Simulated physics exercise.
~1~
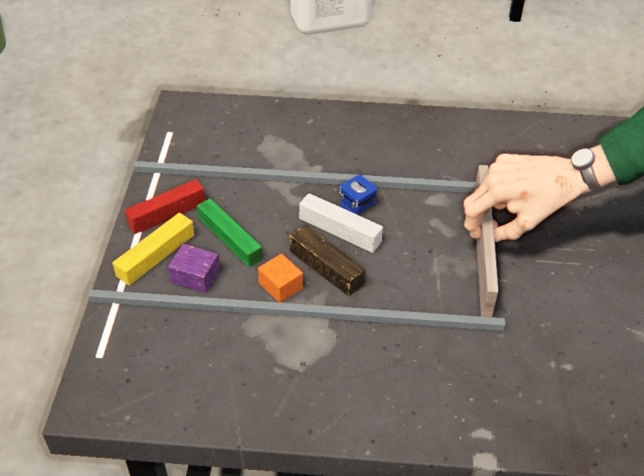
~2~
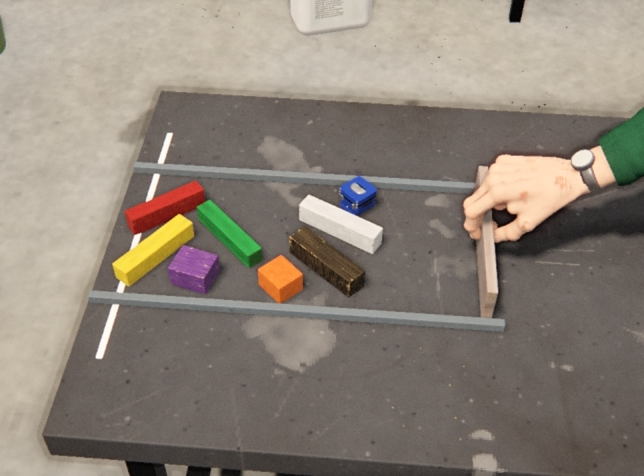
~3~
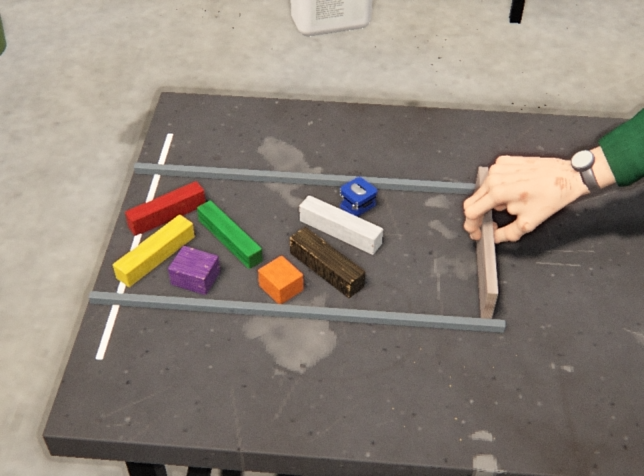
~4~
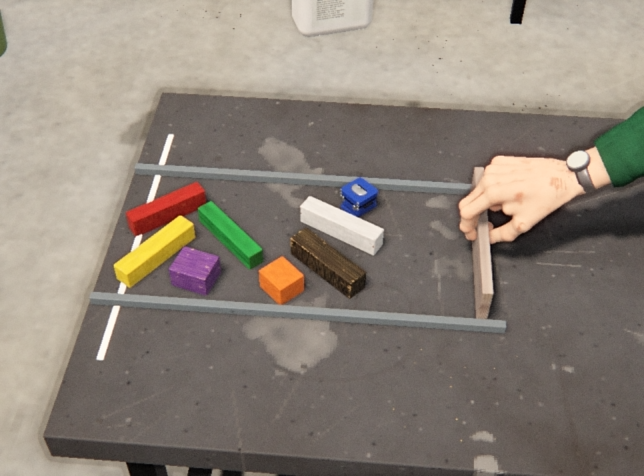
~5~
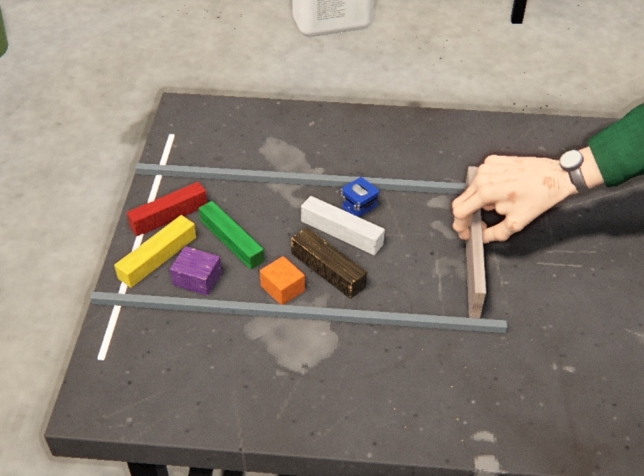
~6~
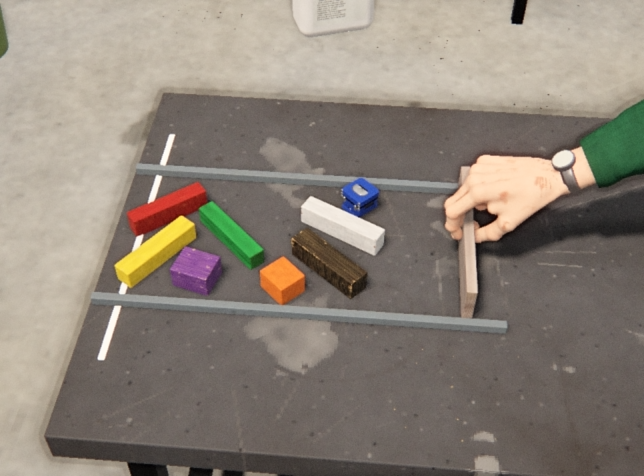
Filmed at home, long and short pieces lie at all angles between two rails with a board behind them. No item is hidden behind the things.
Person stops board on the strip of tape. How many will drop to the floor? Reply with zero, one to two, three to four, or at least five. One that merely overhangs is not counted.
It comes to at least five.
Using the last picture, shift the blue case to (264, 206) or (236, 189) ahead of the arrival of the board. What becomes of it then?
The blue case: Plunges, then plunges.
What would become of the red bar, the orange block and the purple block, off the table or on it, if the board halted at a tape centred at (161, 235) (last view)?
Observed: Red bar toppled; orange block not toppled; purple block toppled.
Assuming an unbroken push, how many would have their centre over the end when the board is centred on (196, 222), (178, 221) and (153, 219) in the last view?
Place by place, 2, 3 and 4.
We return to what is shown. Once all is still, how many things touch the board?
At rest, 1 are in contact.
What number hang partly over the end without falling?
The number overhanging is 1.
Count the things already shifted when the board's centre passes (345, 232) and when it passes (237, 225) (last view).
Moved so far: 3, then 8.
Early on, none off yet; red bar at rest near (168, 209); yellow bar at rest near (157, 251); purple block at rest near (196, 271).
A while later, none off yet; red bar moving near (160, 205); yellow bar travelled a little near (139, 249); purple block travelled about its own width near (157, 265).
Finally, the number that fall off is five or more; lost, white bar, black bar, orange block, green stick, purple block, yellow bar and red bar.
